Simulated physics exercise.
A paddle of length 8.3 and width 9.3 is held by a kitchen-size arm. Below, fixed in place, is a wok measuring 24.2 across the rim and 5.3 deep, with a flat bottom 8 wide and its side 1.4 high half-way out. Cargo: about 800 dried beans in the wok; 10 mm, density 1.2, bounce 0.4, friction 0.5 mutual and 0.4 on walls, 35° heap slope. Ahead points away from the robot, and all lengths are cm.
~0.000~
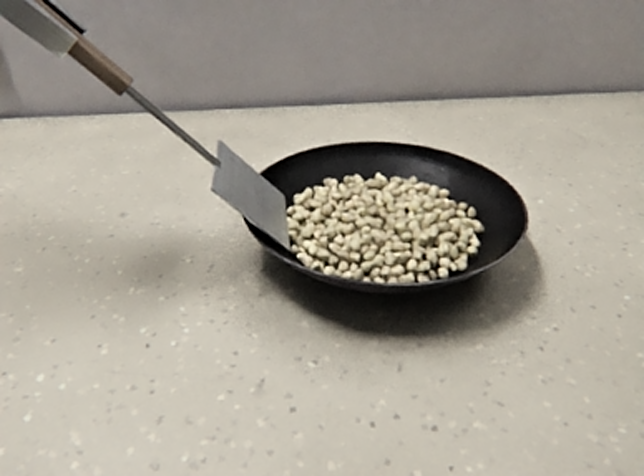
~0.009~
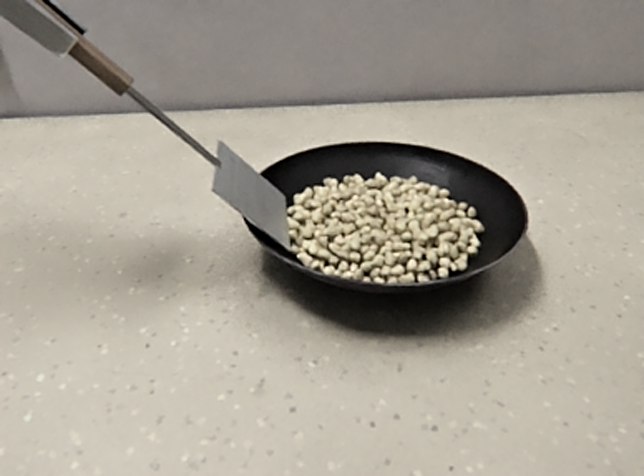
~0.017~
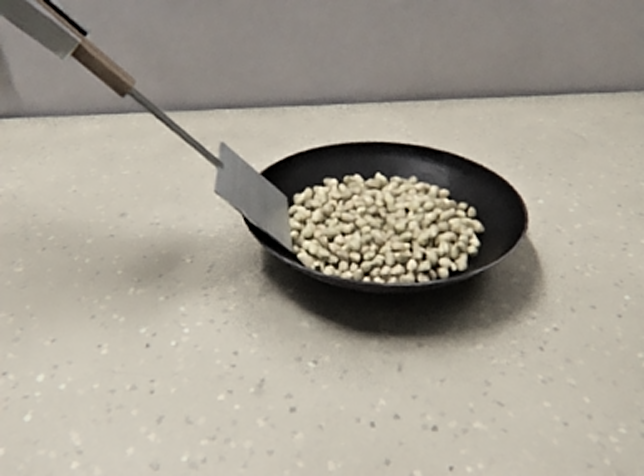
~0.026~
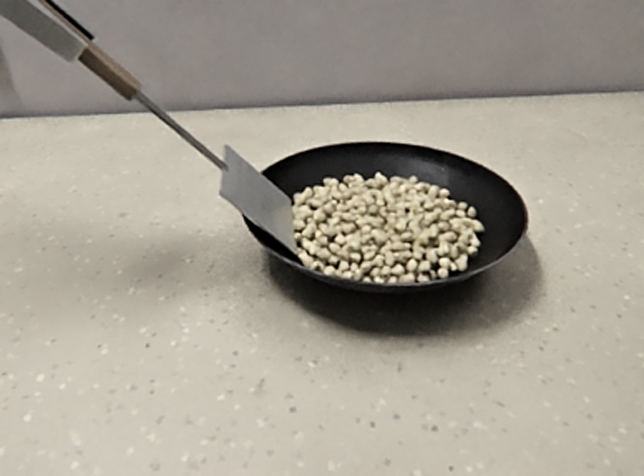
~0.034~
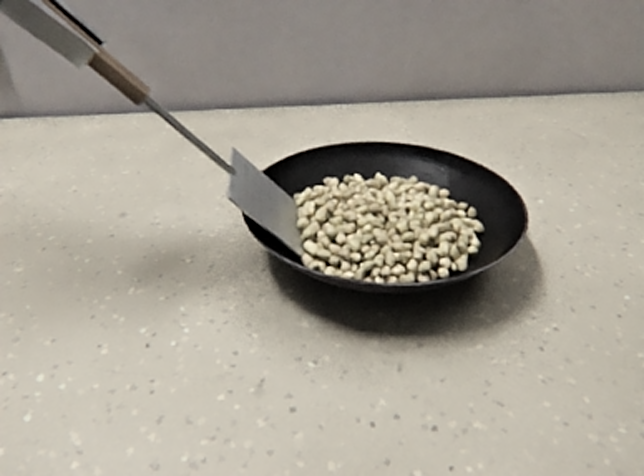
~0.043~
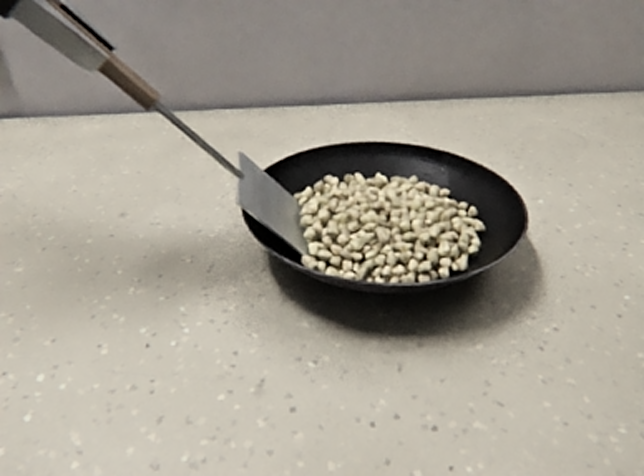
A flat grey metal paddle with a brown section on its thin shaft, held by an arm mostly out of view at upper left, slopes into the left side of a black wok. The wok holds a broad heap of pale beans on a speckled beige counter before a grey wall, seen from slightly above. The paddle slides slightly right and down against the heap's left edge, while the beans barely shift and the wok and camera stay still.
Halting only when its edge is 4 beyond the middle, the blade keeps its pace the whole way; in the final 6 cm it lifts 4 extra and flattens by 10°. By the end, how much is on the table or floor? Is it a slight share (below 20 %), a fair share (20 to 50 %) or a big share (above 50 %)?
It is a slight share.
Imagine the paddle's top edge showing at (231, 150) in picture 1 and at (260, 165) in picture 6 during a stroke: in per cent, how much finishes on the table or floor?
Off the vessel, on the table or floor: Some 25 percent.
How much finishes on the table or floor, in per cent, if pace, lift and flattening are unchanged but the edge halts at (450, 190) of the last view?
Something close to 30 in a hundred.
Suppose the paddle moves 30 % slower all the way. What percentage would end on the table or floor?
I'd say close to 0 per cent.
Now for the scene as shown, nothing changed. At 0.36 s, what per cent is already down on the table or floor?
Share at that moment: About 5 %.
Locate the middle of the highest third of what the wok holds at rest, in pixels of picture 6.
I'd put it close to (466, 200).
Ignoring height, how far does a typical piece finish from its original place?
Level distance of roughly 4 cm.
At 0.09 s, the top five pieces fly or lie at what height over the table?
I'd say close to 7 cm on average.
After 0.09 s, sloping 48°, highest piece 7 above the table; 804 in the wok.
After 0.14 s, sloping 44°, highest piece 8 above the table; 804 in the wok.
After 0.36 s, sloping 38°, highest piece 7 above the table; 739 in the wok, 45 on the table or floor, 20 on the blade or in flight.
After 1.41 s, sloping 38°, highest piece 7 above the table; 734 in the wok, 70 on the table or floor.
At rest, 734 in the wok, 70 on the table or floor. That is 9 % on the table or floor.
